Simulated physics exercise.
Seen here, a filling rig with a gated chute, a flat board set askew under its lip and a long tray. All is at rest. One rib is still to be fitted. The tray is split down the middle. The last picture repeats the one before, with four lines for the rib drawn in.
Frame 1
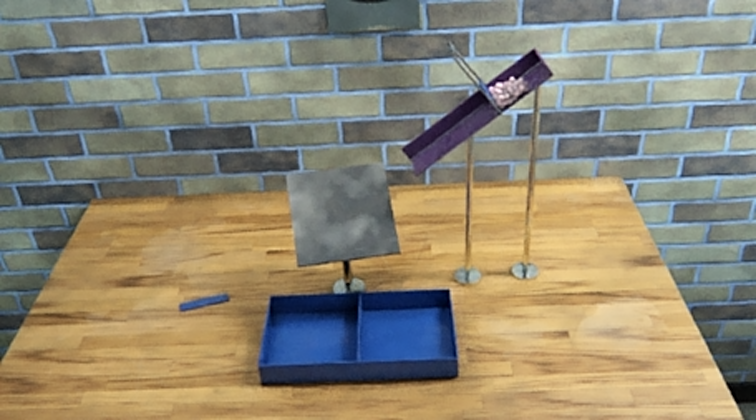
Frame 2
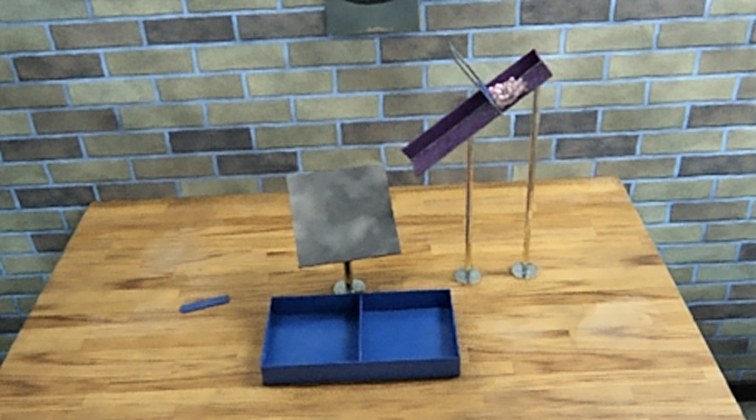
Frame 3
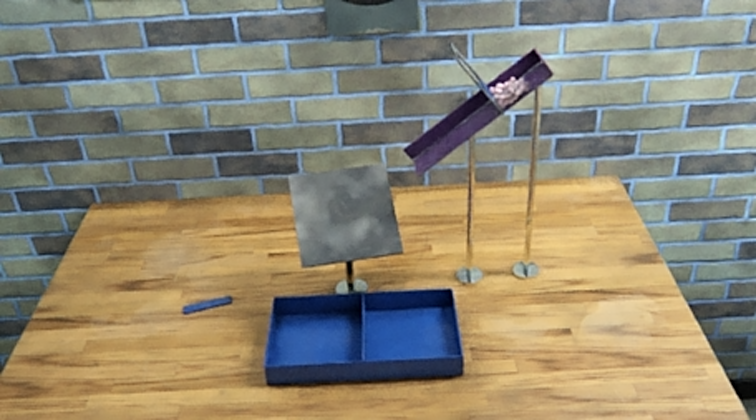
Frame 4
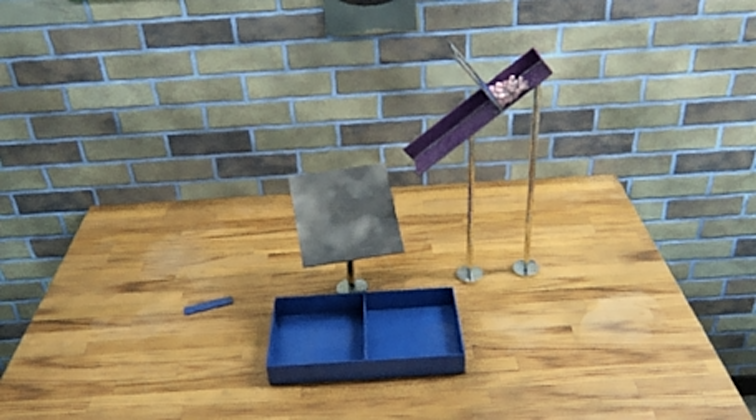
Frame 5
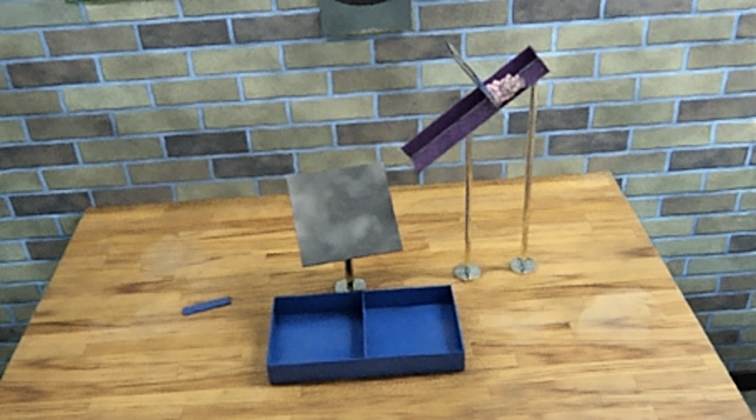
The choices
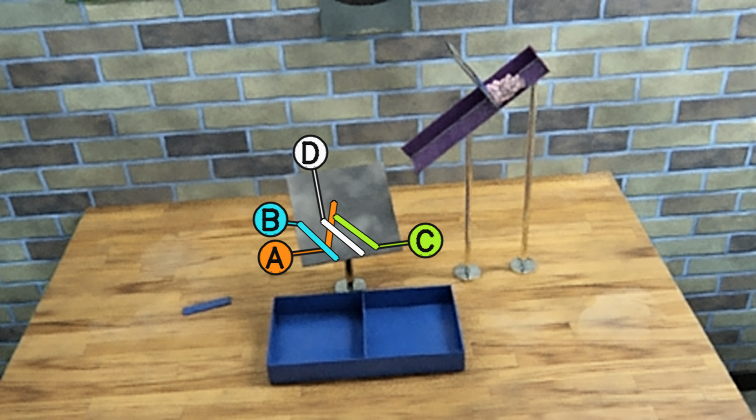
Nothing moved beyond a slight shift of the whole view: small pale pink pieces sat behind a gate in a sloping purple chute, above a tilted gray board and a divided blue tray on a wooden table.
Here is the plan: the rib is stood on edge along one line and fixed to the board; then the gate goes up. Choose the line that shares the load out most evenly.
It is B.
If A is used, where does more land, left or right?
Left.
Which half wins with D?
Right.
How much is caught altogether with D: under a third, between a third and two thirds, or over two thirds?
Line D gives over two thirds.
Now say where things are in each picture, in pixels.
In the first frame, load behind the gate at (505, 93), sugar pearls; lip of the chute at (414, 169), sloping fairly steeply.
In the second frame, middle of the board at (343, 213), tilted fairly steeply; middle of its low edge at (351, 260); of its high edge at (335, 169).
In the third frame, front corners of the tray at (264, 366) and (463, 356); front end of its middle wall at (363, 361); gate still shut at (485, 89).
In the fourth frame, middle of the load at (505, 92); lip at (416, 168).
In the fifth frame, middle of the load at (502, 90); lip at (414, 167).
On the marked copy, line A from (333, 203) to (327, 249); line B from (300, 224) to (335, 258); line C from (336, 217) to (376, 246); line D from (323, 221) to (361, 253).
If A is chosen, of what is caught, most in the left half, about a quarter in the right.
If B is chosen, of what is caught, about half in the left half, about half in the right.
If C is chosen, of what is caught, a small part in the left half, nearly all in the right.
If D is chosen, of what is caught, a small part in the left half, nearly all in the right.
